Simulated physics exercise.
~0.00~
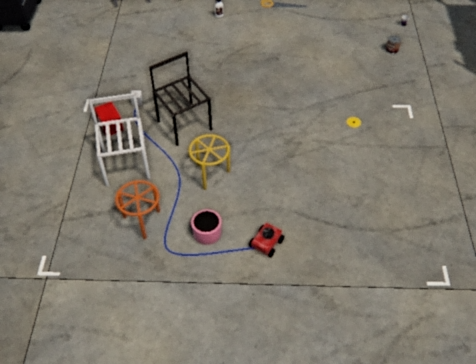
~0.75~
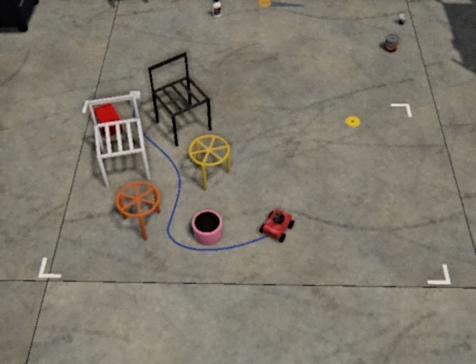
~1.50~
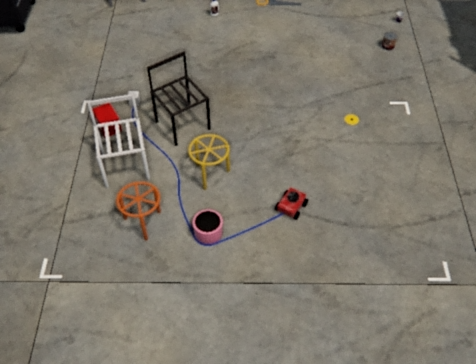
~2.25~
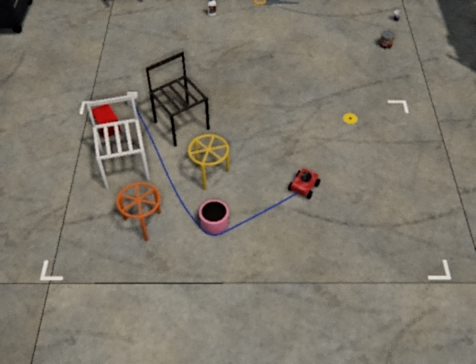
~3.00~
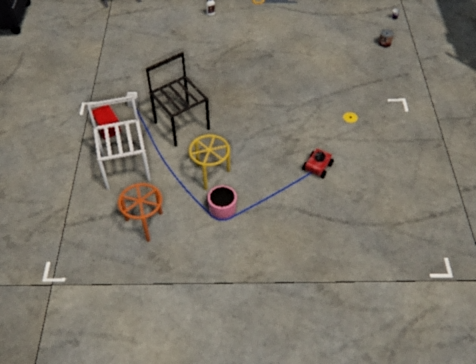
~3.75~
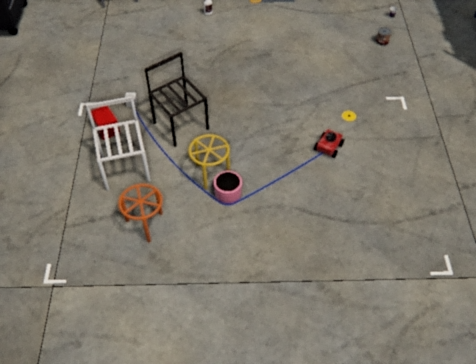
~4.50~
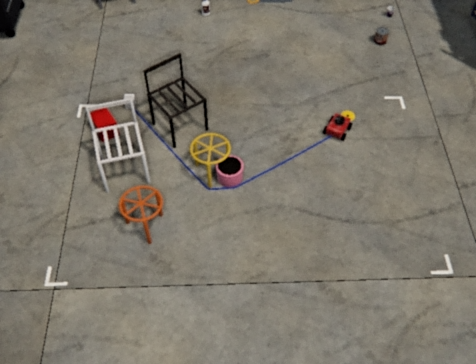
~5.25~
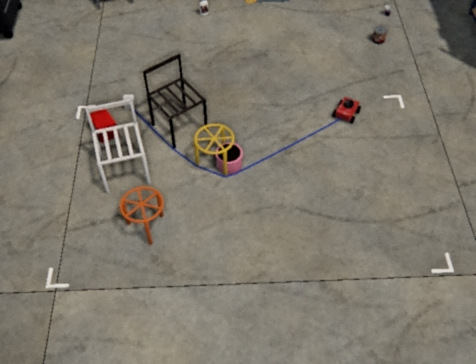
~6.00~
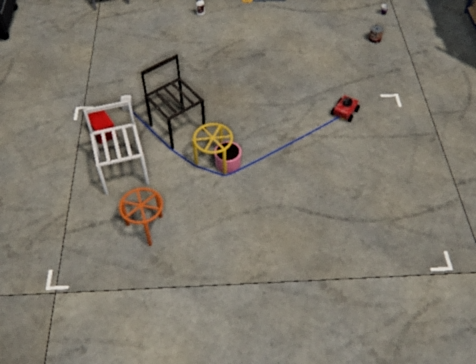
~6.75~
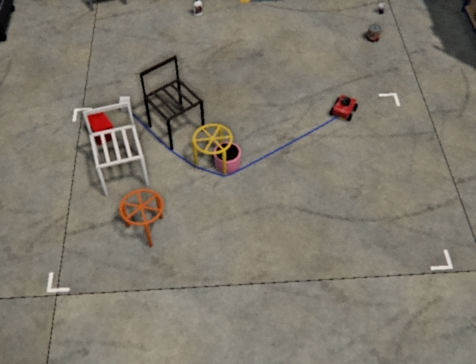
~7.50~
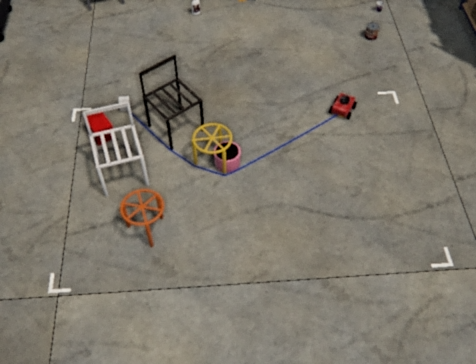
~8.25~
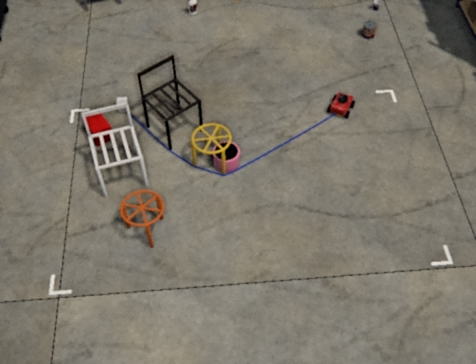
A black chair, a white chair and two stools stood on concrete as a small red cart rolled up and right to a yellow mark, its blue lead dragging a pink pot against the yellow stool, nudging it slightly before everything stopped.
